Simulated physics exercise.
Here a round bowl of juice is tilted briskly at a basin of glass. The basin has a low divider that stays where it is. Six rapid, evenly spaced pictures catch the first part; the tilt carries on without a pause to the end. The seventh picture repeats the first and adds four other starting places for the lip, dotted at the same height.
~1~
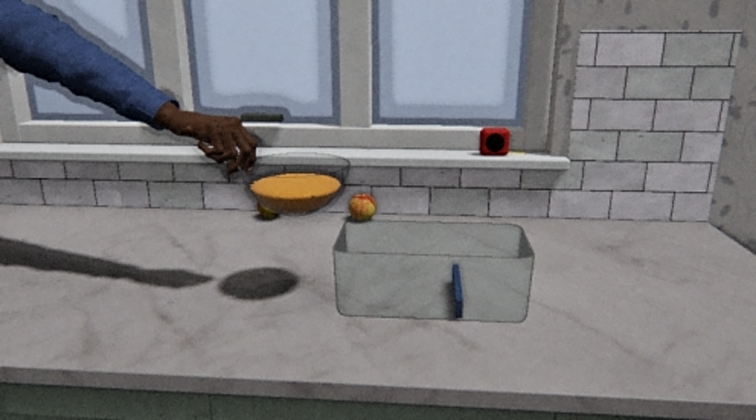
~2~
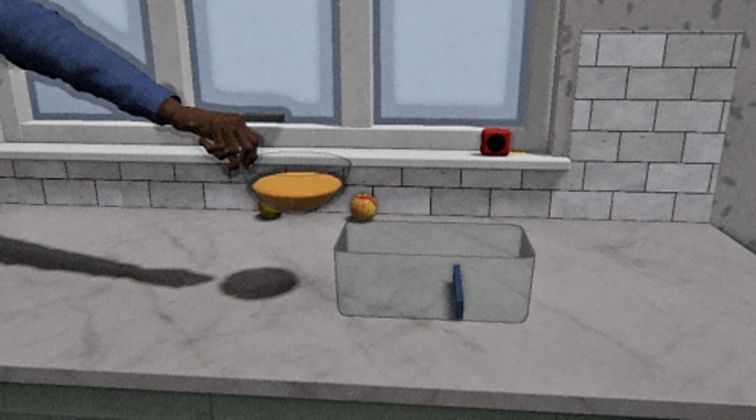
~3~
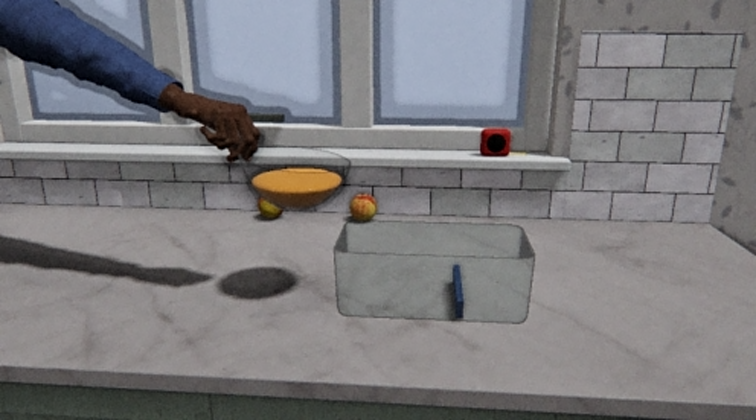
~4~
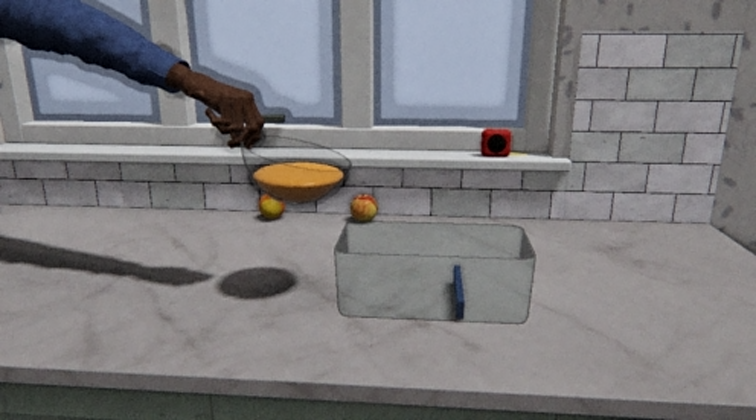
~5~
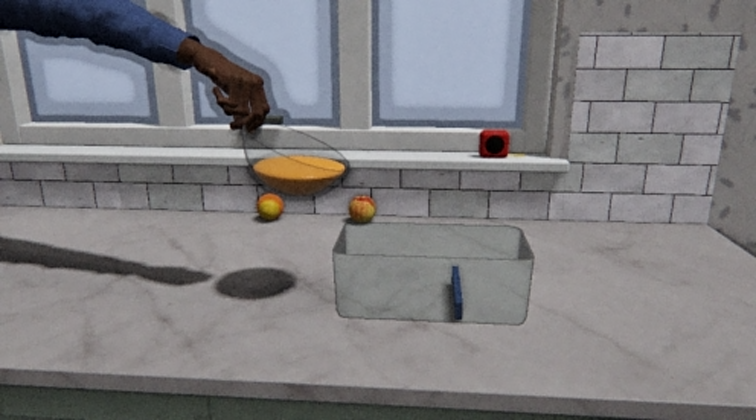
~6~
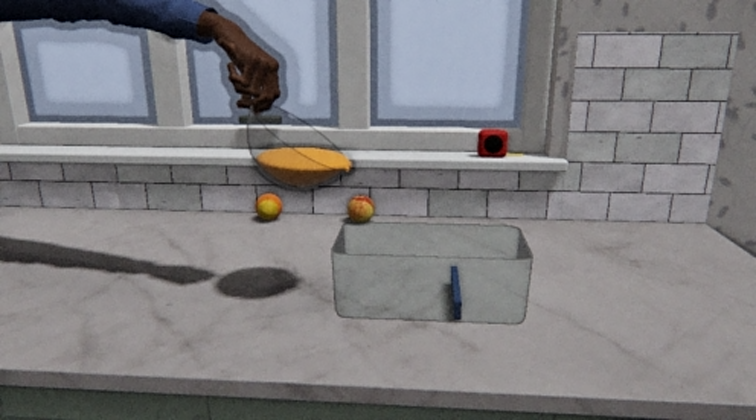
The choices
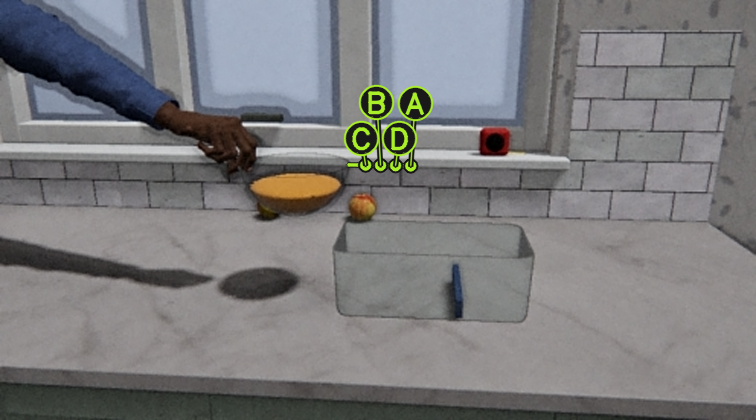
On a marble counter, a hand tilts a round bowl of orange juice above a glass basin.
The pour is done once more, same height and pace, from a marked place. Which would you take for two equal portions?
Use spot D.
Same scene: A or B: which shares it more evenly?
Spot A.
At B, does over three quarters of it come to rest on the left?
Yes, it does.
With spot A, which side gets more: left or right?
The right side.
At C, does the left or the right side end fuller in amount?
The left one.
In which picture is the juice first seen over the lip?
In picture 6.
On the marked copy, A at (410, 166); B at (380, 165); C at (365, 165); D at (395, 165).
With A, about 21 % ends left of the wall and 78 % right of it.
With B, about 89 % ends left of the wall and 10 % right of it.
With C, about 85 % ends left of the wall and 13 % right of it.
With D, about 53 % ends left of the wall and 46 % right of it.
